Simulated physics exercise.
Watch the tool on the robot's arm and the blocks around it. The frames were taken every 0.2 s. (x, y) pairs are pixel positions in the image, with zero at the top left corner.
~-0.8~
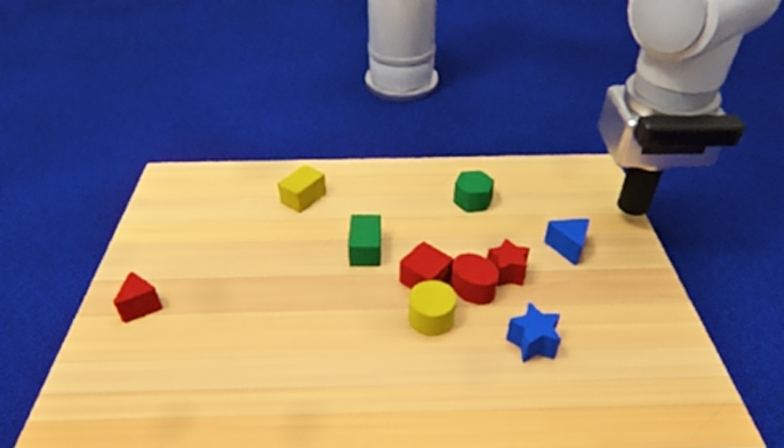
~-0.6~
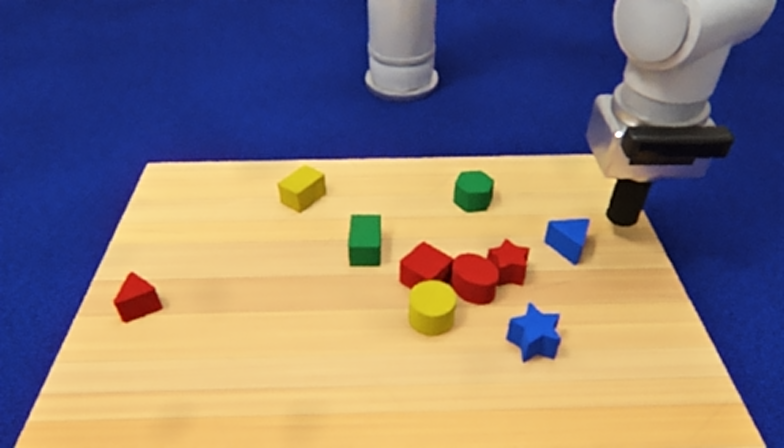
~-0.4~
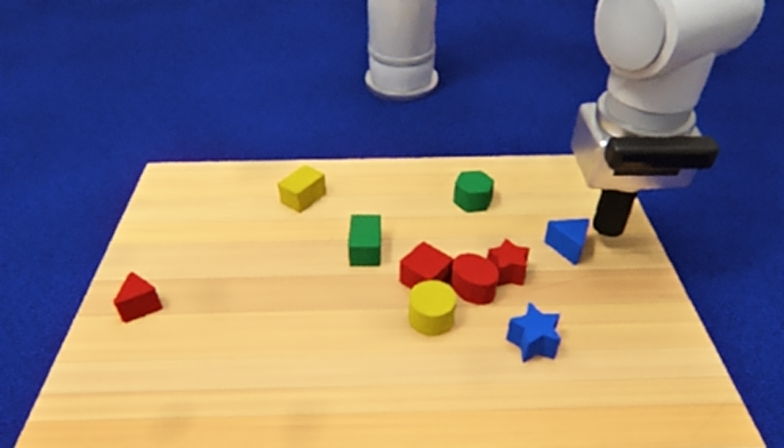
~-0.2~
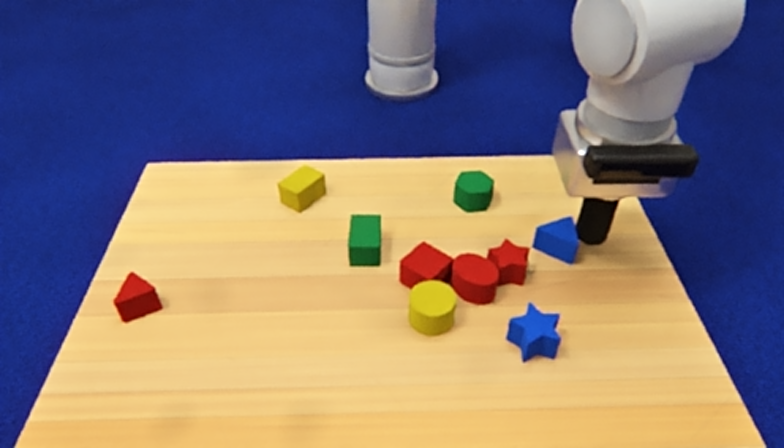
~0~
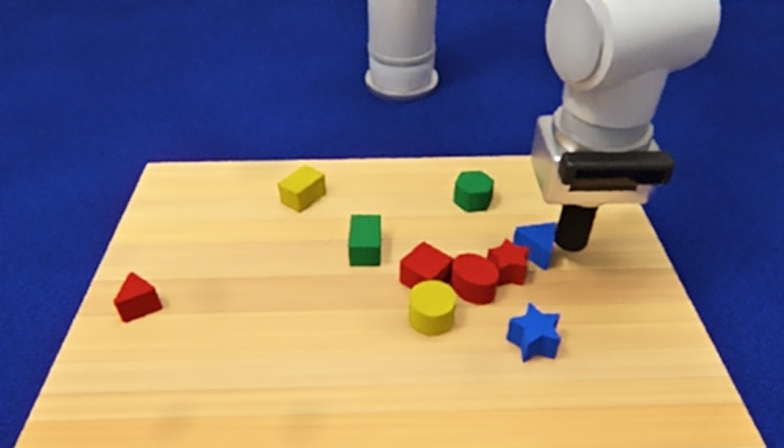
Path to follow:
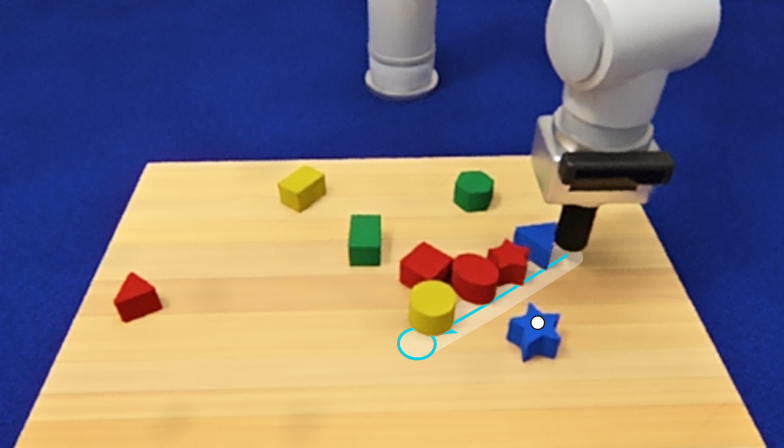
A white robot arm with a black tool reaches over the right side of a pale wooden board on a blue surface, seen from above at an angle by a still camera. Green and yellow blocks, a red cluster, a blue star and a blue triangle sit across it, with a red triangle at left. The tool moves left and slightly nearer, meets the blue triangle and pushes it left beside the red star.
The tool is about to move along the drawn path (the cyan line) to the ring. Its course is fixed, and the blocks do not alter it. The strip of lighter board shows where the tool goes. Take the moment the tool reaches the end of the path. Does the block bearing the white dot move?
That would be a no.
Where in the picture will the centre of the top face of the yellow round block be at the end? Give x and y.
The answer is (377, 311).
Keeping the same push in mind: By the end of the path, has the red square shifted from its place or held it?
It leaves its spot.
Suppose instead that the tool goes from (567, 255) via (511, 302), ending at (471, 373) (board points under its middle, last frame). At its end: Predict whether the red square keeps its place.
By then it is displaced.
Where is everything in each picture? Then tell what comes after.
The first picture shows tool tip (632, 206); block tops, red square (427, 260); yellow round block (433, 298); red elliptical block (476, 268); red star-shaped block (510, 253); blue star-shaped block (538, 323); blue three-sided block (573, 228).
The second picture shows tool (622, 217); blocks unchanged.
The third picture shows tool (608, 227); blocks unchanged.
The fourth picture shows tool (591, 235); blue three-sided block (562, 229).
The fifth picture shows tool (571, 241); red square (427, 260); yellow round block (433, 298); red elliptical block (476, 268); red star-shaped block (510, 253); blue star-shaped block (538, 323); blue three-sided block (541, 233).
Path on the board, in a line from (567, 255) to (417, 343); the dot is on the blue star-shaped block.
On the path given first. One third of the way, tool (525, 269); red square (419, 259); red elliptical block (463, 270), turned 15° clockwise; red star-shaped block (492, 257); blue three-sided block (519, 230), turned 15° clockwise.
Two thirds of the way, tool (474, 299); red square (382, 251), turned 20° anticlockwise; yellow round block (408, 306); red elliptical block (414, 269), turned 60° clockwise; red star-shaped block (450, 274), turned 30° clockwise; blue three-sided block (519, 230), turned 15° clockwise.
At the end, tool (417, 330); red square (373, 247); yellow round block (377, 311); red elliptical block (397, 270), turned 80° clockwise; red star-shaped block (428, 288), turned 65° clockwise; blue star-shaped block in place; blue three-sided block (519, 230), turned 15° clockwise.
